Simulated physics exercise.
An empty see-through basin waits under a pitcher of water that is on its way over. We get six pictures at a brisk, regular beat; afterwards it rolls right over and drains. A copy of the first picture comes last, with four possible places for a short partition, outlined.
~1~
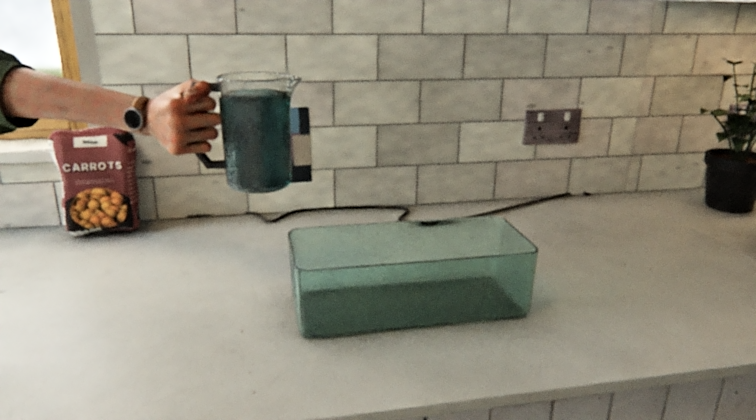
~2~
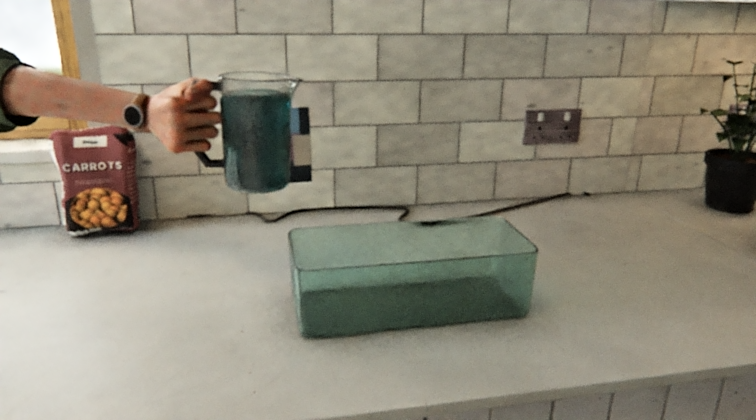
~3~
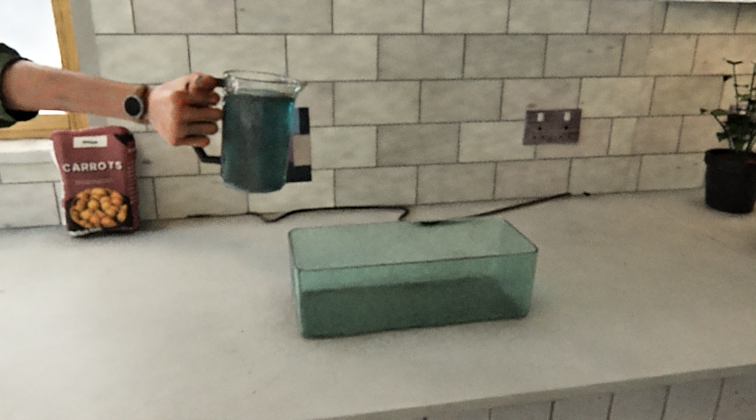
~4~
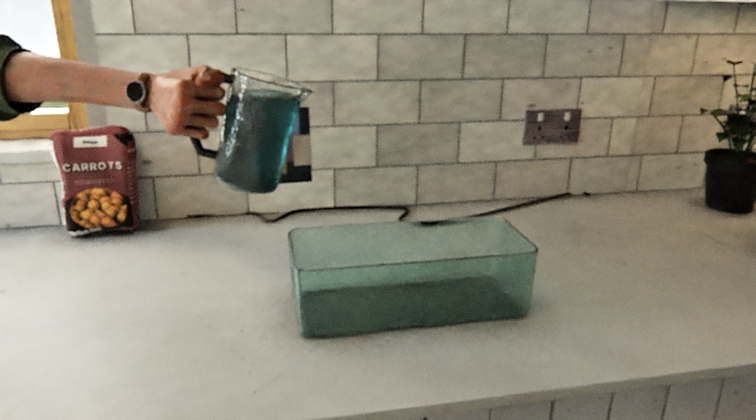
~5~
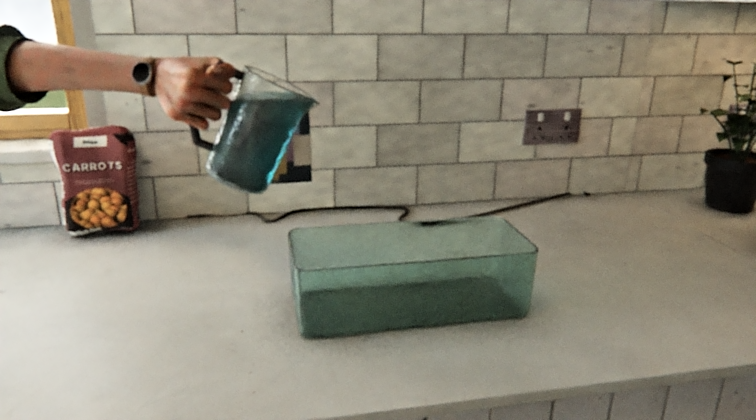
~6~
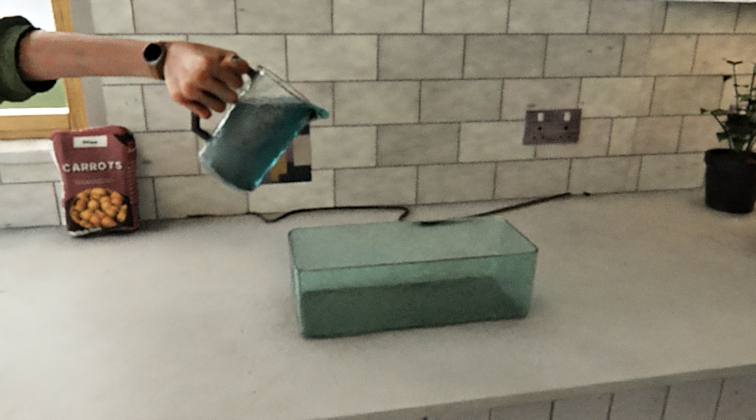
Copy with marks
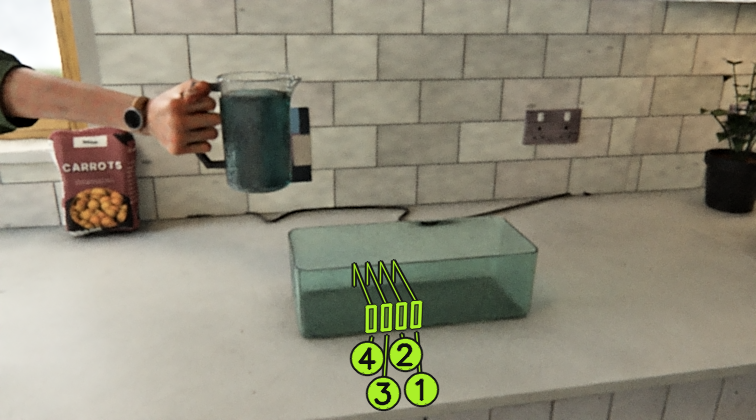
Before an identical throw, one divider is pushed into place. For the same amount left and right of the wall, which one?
The answer is position 3.
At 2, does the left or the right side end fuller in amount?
The left one.
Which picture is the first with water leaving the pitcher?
In picture 6.
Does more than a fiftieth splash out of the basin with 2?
Yes, it does.
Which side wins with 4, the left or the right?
More ends on the right.
On the marked copy, 1 at (416, 332); 2 at (401, 334); 3 at (386, 335); 4 at (371, 337).
For position 1, about 89 % ends left of the wall and 7 % right of it; 4 % is lost outside.
For position 2, about 80 % ends left of the wall and 11 % right of it; 10 % is lost outside.
For position 3, about 51 % ends left of the wall and 47 % right of it.
For position 4, about 11 % ends left of the wall and 88 % right of it.
